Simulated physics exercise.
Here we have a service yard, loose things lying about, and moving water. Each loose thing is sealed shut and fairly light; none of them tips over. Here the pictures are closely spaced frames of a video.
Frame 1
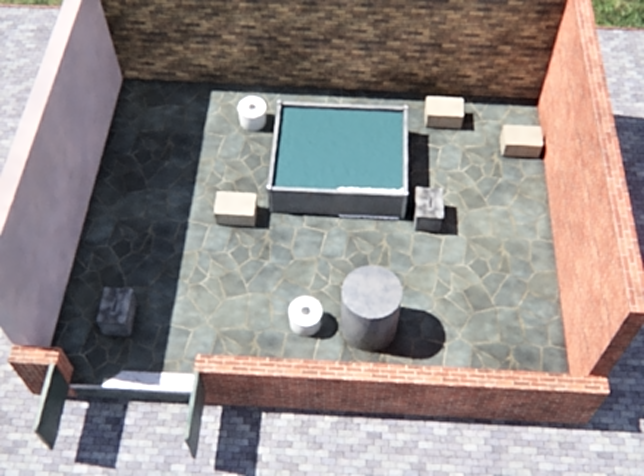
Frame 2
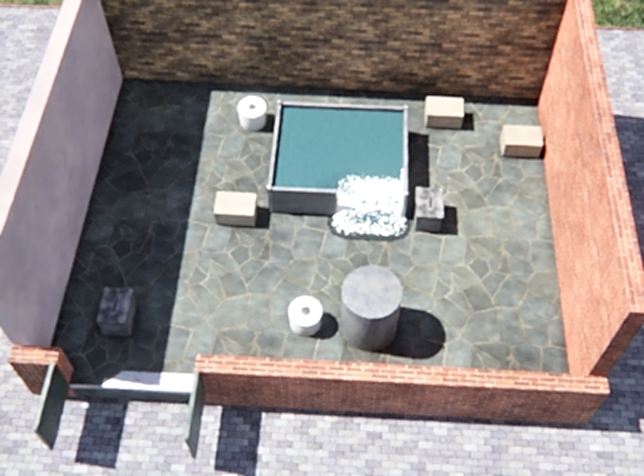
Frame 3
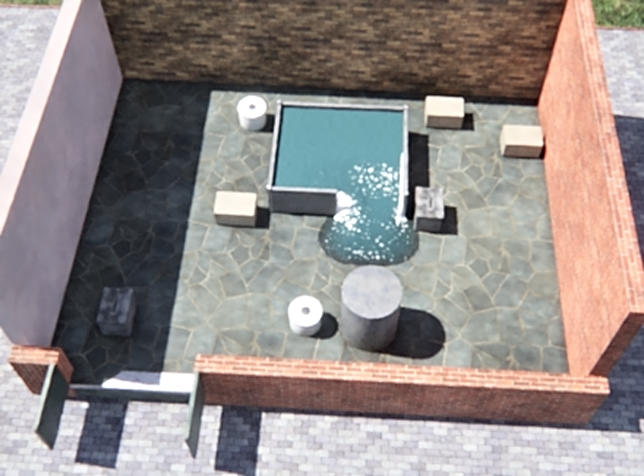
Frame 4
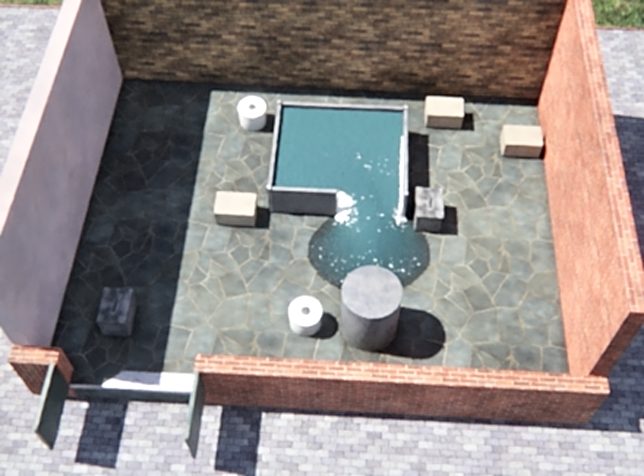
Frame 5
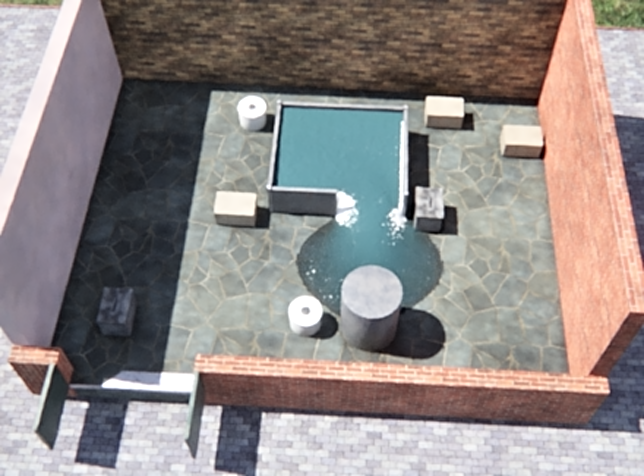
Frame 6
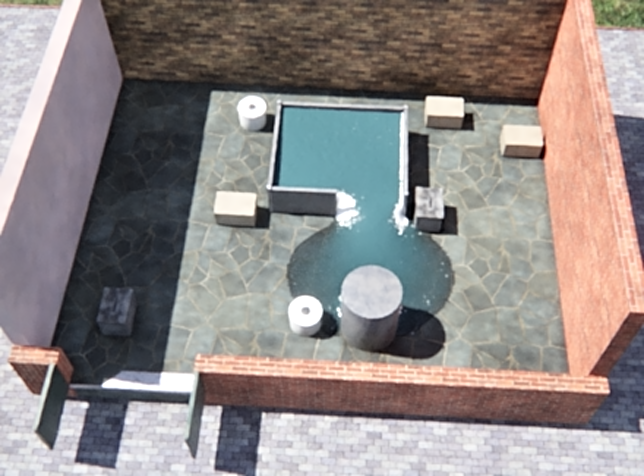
Water pours through a gap in the raised pool's front wall and spreads across the paving.
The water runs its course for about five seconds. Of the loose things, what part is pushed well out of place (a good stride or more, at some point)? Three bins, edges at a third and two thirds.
Within the middle band.
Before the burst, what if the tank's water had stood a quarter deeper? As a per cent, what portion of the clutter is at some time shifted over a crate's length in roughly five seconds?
I'd say somewhere about 40 percent.
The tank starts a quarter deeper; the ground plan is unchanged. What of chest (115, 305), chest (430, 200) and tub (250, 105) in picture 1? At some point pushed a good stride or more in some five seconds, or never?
The first did it, the next came up short, and the last came up short.
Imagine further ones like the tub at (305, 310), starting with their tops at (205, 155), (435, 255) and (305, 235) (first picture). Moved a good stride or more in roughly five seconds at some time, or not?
Copy by copy, in order: Largely stays, relocated, largely stays.
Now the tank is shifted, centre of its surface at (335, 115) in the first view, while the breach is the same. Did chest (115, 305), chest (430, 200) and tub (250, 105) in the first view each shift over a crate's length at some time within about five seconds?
Covered the distance, covered the distance, short of it.
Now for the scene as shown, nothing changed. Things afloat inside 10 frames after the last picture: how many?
0.
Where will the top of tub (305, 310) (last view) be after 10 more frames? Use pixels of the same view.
Roughly (203, 347).
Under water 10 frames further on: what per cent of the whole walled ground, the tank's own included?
Something like 35 in a hundred.
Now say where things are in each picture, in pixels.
In the first picture, a tub at (305, 311) rests on the ground; a crate at (523, 135), on the bottom; 0 of 7 have shifted.
In the second picture, a tub at (305, 311), on the bottom; a crate at (523, 135), on the bottom; 0 of 7 have shifted.
In the third picture, a tub at (305, 311) rests on the ground; a crate at (523, 135) rests on the ground; 0 of 7 have shifted.
In the fourth picture, a tub at (305, 311), on the bottom; a crate at (523, 135), on the bottom; 0 of 7 have shifted.
In the fifth picture, a tub at (305, 311), on the bottom; a crate at (523, 135) rests on the ground; 0 of 7 have shifted.
In the sixth picture, a tub at (305, 311), on the bottom; a crate at (523, 135), on the bottom; 0 of 7 have shifted.
A moment on, 0 of 7 are well off their spots; 0 afloat.
Next, 1 of 7 are well off their spots; 0 afloat.
Later, 1 of 7 are well off their spots; 0 afloat.
In the end, 3 of 7 are well off their spots, and 3 have been at some point; 2 afloat.
